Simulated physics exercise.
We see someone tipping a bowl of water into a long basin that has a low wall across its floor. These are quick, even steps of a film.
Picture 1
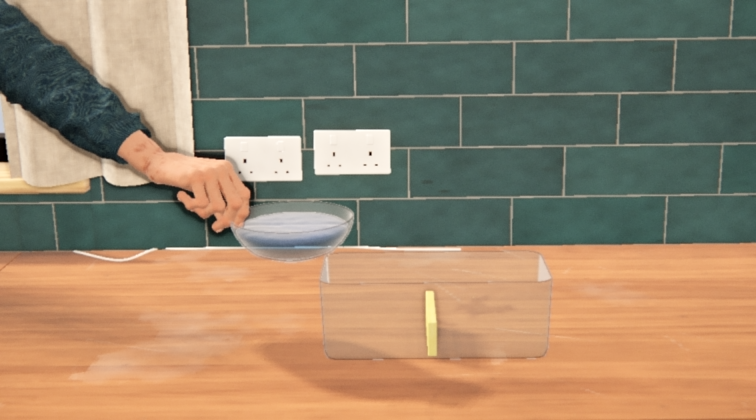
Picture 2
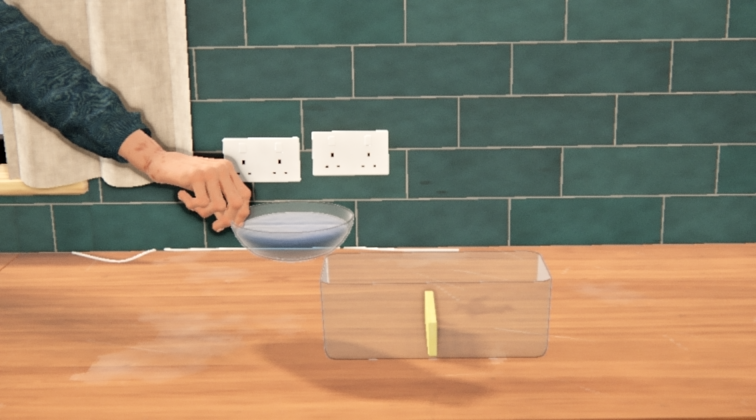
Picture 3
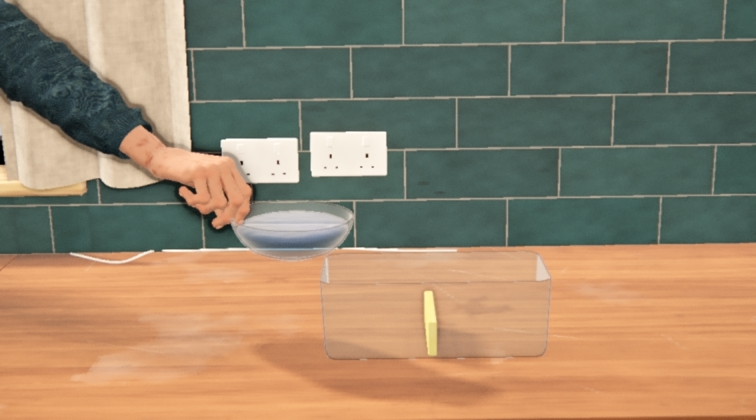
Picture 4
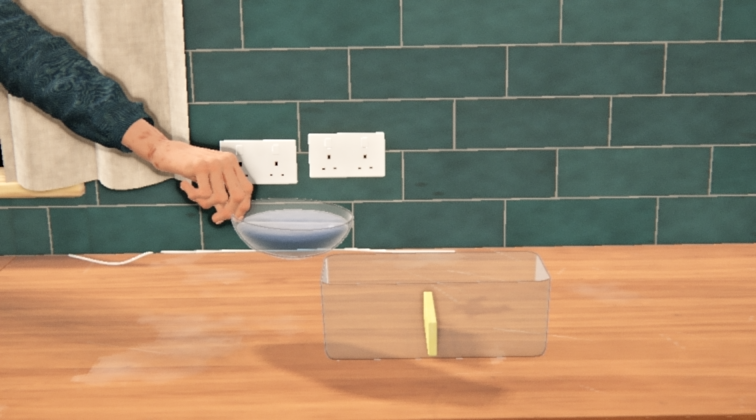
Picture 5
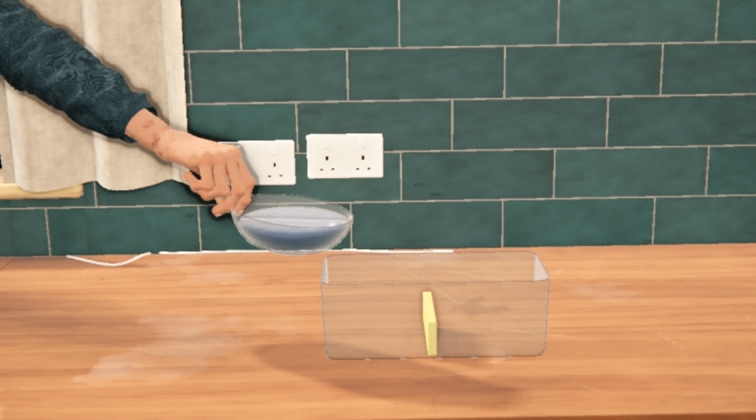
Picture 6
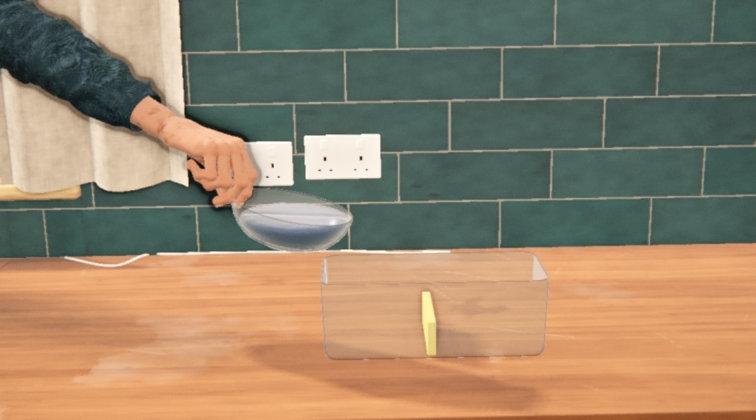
The video shows a hand holding a glass bowl of bluish water above the left end of a clear basin with a low yellow wall inside, slowly tilting the bowl slightly to the right while the basin stays still.
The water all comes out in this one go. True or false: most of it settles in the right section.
False.
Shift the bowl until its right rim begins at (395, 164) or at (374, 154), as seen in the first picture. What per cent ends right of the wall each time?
In order, some 90 and 90 percent.
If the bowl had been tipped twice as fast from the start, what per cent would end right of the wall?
It comes to around 40 per cent.
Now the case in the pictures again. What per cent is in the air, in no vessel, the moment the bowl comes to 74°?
Around 45 in a hundred, more or less.
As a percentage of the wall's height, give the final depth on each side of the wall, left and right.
50 per cent left, 10 per cent right.
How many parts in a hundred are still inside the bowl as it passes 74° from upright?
Roughly 20 percent remains at that point.
A moment on, the tilt is 74° and 22 per cent is still to pour, 32 is left of the wall and 0 right of it.
Next, the tilt is 112° and 0 per cent is still to pour, 76 is left of the wall and 23 right of it.
Then the tilt is 118° and 0 per cent is still to pour, 76 is left of the wall and 23 right of it.
Later the tilt is 118° and 0 per cent is still to pour, 76 is left of the wall and 23 right of it.
At rest 76 per cent lies left of the wall, 23 right of it and 1 outside.
